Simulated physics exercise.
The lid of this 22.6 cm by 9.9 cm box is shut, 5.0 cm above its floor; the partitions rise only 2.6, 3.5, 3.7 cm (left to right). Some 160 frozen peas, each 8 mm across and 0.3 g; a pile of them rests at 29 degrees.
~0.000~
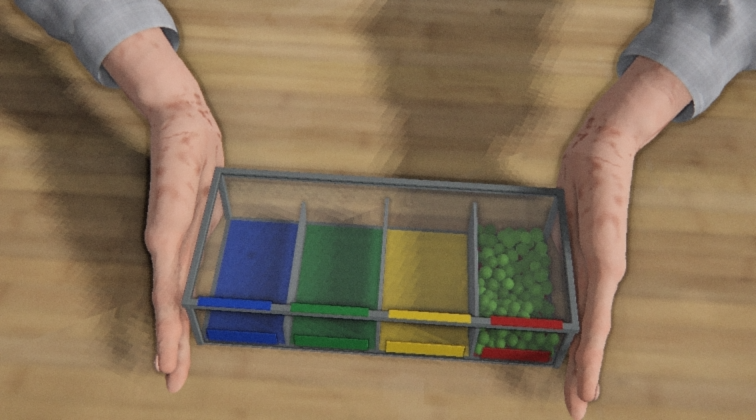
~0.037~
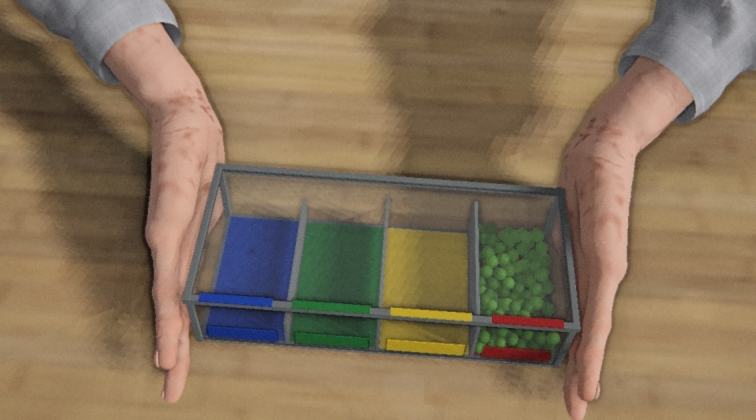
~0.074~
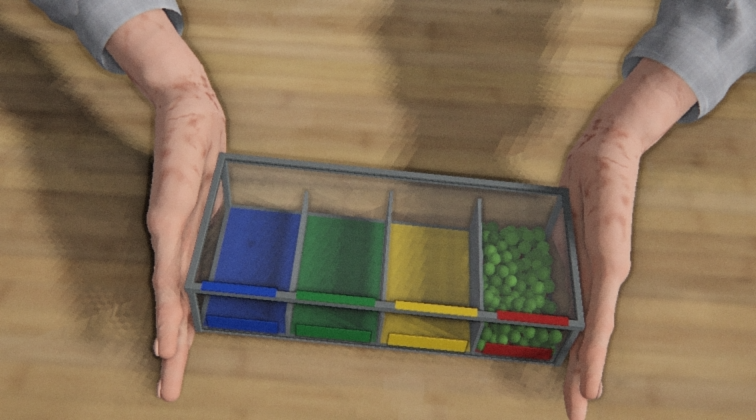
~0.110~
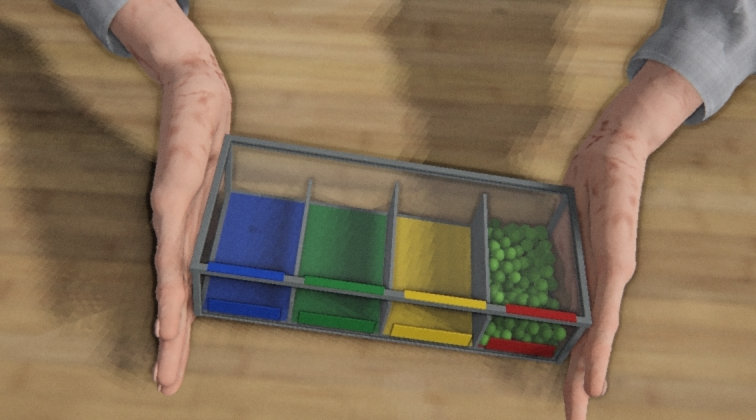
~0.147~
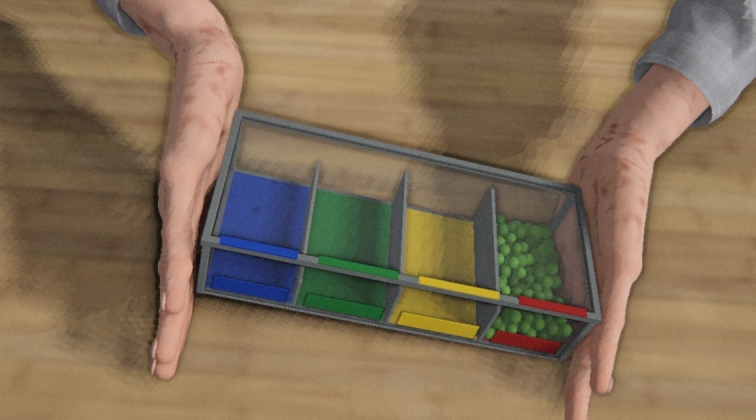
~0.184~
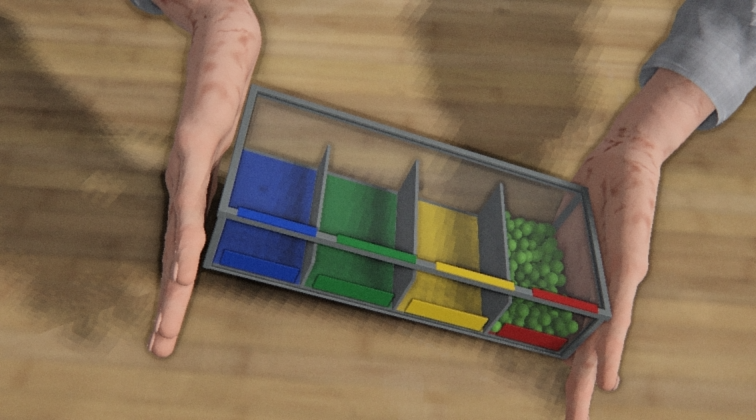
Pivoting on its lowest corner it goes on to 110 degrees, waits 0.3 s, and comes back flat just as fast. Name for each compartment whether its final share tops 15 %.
Red compartment: Yes; blue compartment: No; green compartment: No; yellow compartment: No.
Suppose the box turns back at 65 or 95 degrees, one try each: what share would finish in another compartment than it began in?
About 0 and 0 per cent.
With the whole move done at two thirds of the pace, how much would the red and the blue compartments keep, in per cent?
Then: Red 100; blue 0.
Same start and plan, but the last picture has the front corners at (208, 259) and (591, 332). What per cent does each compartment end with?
Red 100, blue 0, green 0, yellow 0.
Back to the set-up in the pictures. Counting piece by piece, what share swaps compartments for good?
Roughly 0 per cent.
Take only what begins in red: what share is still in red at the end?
Some 100 per cent.
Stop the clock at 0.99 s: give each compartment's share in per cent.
Red 100, blue 0, green 0, yellow 0.
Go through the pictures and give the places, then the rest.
The first frame shows box tilt 0 degrees, front corners at (190, 300) and (571, 325); red 100 %.
The second frame shows box tilt 1 degrees, front corners at (191, 296) and (572, 325).
The third frame shows box tilt 3 degrees, front corners at (193, 285) and (576, 323), lowest corner right back.
The fourth frame shows box tilt 8 degrees, front corners at (198, 265) and (583, 319), lowest corner right back.
The fifth frame shows box tilt 13 degrees, front corners at (210, 238) and (593, 315), lowest corner right back.
The sixth frame shows box tilt 19 degrees, front corners at (227, 209) and (603, 312), lowest corner right back; red 100 %. The box's pace is about 155 degrees a second.
After 0.99 s, tilt 110 degrees; red 100 %.
After 1.53 s, tilt 60 degrees; red 100 %.
After 2.13 s, tilt 0 degrees; red 100 %.
By 2.5 s all is still; red 100 %, blue 0 %, green 0 %, yellow 0 %.
